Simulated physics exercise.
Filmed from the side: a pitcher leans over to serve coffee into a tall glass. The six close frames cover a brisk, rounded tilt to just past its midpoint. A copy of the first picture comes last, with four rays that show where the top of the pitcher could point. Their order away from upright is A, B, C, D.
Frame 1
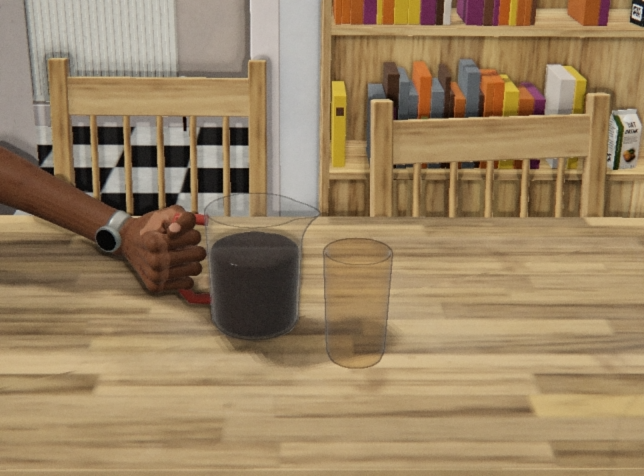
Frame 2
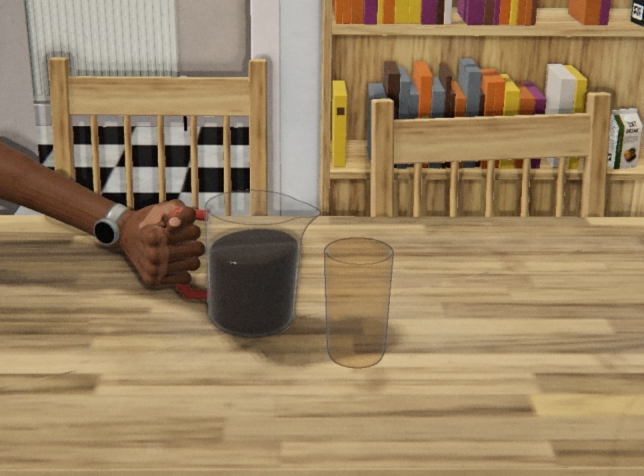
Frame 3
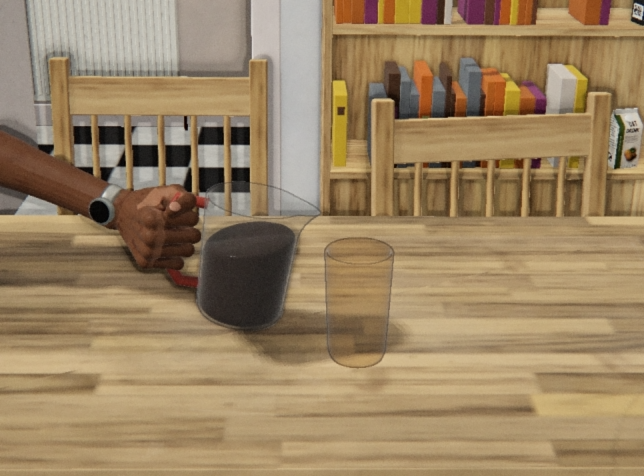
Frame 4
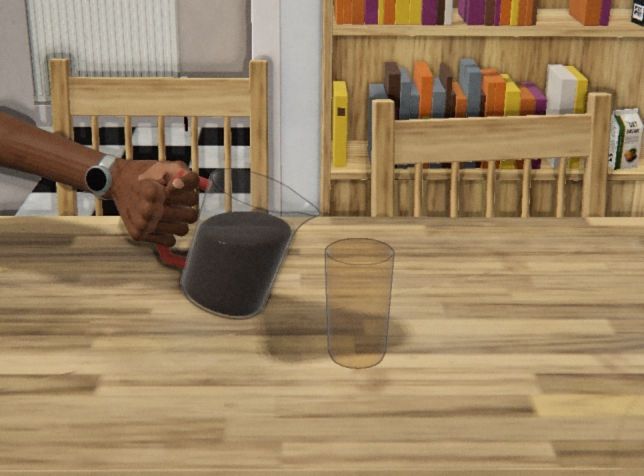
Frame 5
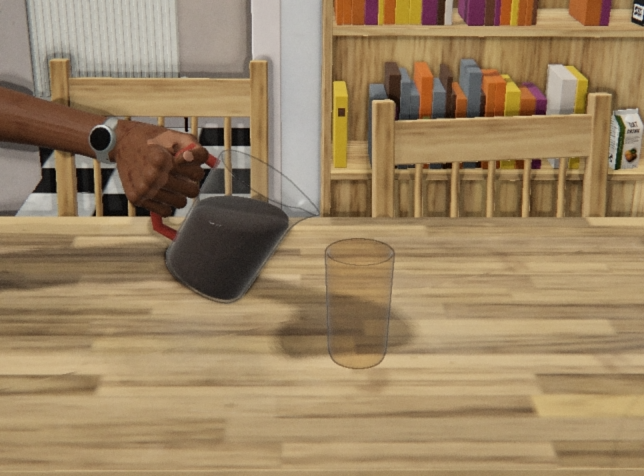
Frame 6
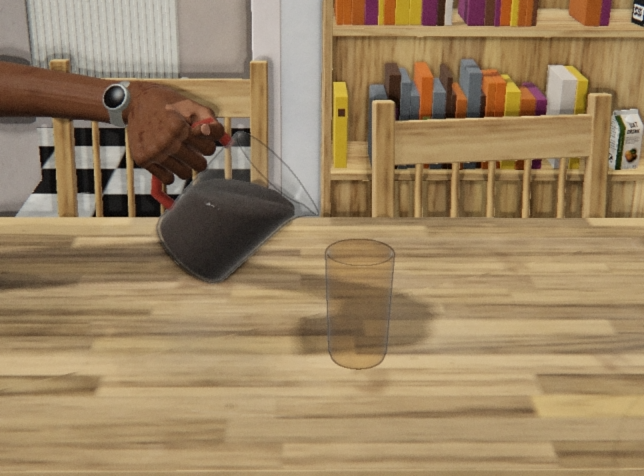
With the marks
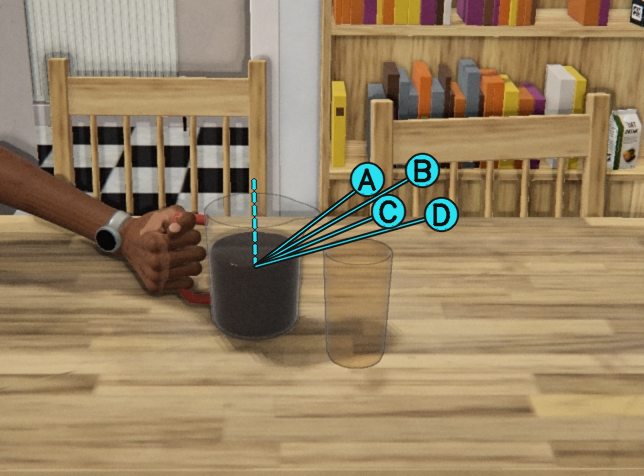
A hand lifts a pitcher of dark liquid and tilts it rightward beside a tall glass.
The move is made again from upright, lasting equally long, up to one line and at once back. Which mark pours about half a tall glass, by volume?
C.
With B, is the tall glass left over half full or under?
Under.
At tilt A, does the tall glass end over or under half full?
Under half.
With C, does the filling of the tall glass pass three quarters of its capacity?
No.
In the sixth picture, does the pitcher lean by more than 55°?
No.
On the marked copy, A at (355, 191); B at (407, 179); C at (372, 217); D at (424, 219).
Choosing A, the tall glass ends with about 16 % of what it can hold.
Choosing B, the tall glass ends with about 31 % of what it can hold.
Choosing C, the tall glass ends with about 52 % of what it can hold.
Choosing D, the tall glass ends with about 74 % of what it can hold.
